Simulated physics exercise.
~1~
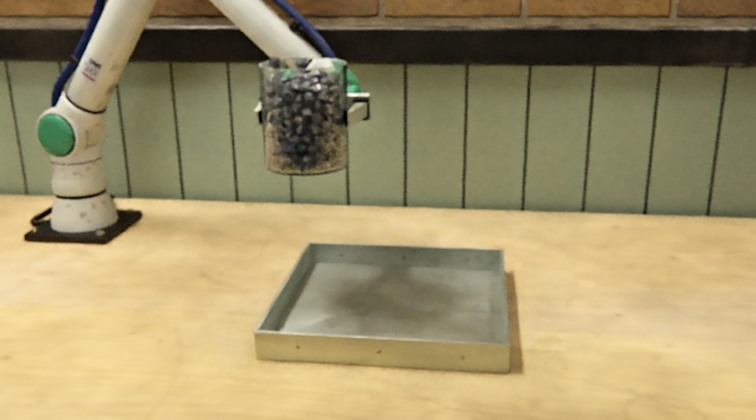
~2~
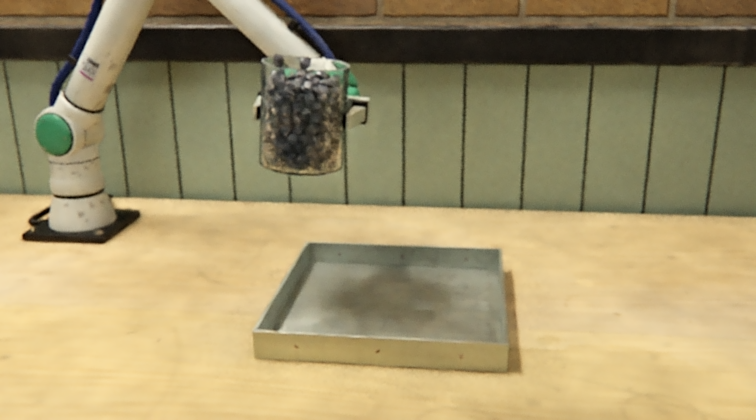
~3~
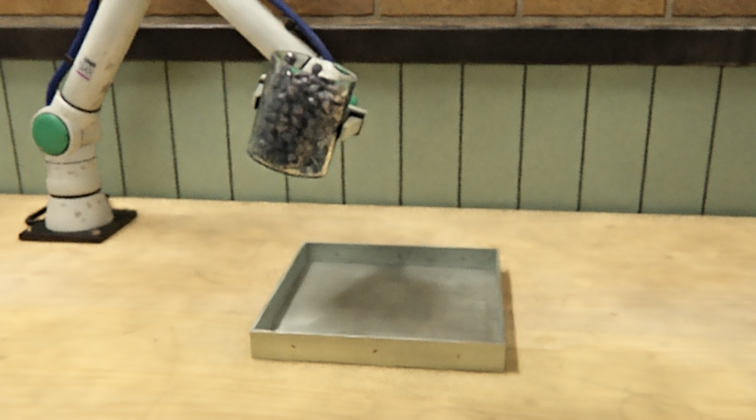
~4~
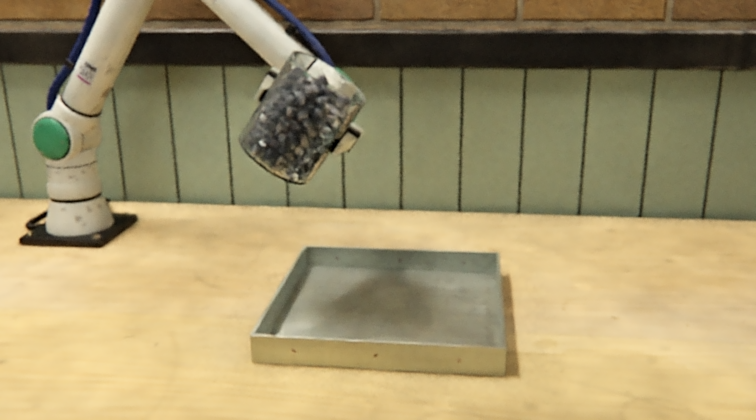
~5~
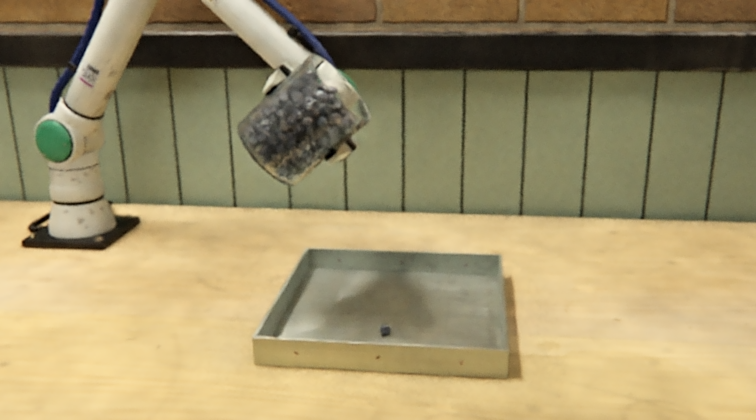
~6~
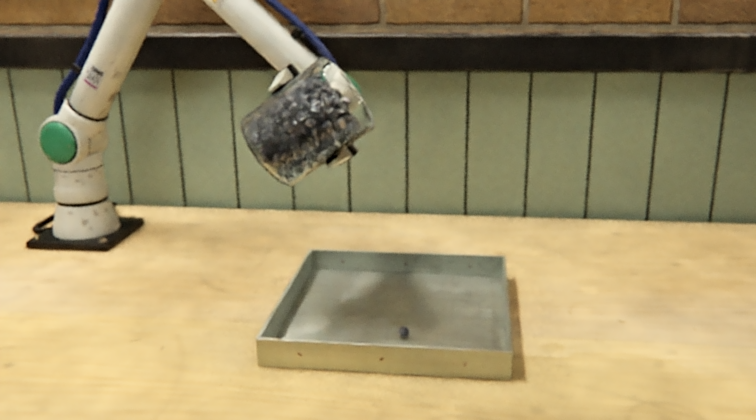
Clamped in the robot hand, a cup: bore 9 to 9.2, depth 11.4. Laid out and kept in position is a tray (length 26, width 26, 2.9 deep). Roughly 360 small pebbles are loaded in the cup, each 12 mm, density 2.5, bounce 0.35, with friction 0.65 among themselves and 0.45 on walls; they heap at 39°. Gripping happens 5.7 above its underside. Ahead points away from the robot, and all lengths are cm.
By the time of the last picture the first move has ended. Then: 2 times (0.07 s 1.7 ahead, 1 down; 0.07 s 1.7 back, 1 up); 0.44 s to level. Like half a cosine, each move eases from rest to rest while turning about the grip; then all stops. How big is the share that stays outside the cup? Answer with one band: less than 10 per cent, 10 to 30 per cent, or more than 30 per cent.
Less than 10 per cent.
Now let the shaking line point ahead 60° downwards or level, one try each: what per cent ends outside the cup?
First try about 0 %, second try about 5 %.
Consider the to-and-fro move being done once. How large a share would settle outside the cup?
In that case it would be near 0 percent.
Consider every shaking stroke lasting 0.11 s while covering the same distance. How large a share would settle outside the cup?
That change gives some 0 percent.
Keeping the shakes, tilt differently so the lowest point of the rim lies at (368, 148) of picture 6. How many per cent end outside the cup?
Around 10 in a hundred.
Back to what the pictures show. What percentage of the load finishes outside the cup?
I'd say some 5 per cent of it.
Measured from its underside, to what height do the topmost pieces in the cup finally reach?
About 11.5 cm.
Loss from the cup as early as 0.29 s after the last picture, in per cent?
By then near 0 % is out.
Then, 0.29 s later, tilted 54° forward, highest piece 27 above the table; 352 in the cup, 1 in the tray, 5 in flight or on a rim.
Then, 0.58 s later, tilted 13° forward, highest piece 28 above the table; 349 in the cup, 9 in the tray.
Then, 0.92 s later, level, highest piece 29 above the table; 349 in the cup, 9 in the tray.
Then, 1.97 s later, level, highest piece 29 above the table; 349 in the cup, 9 in the tray.
At rest, 349 in the cup, 9 in the tray. That is 3 % outside the cup.
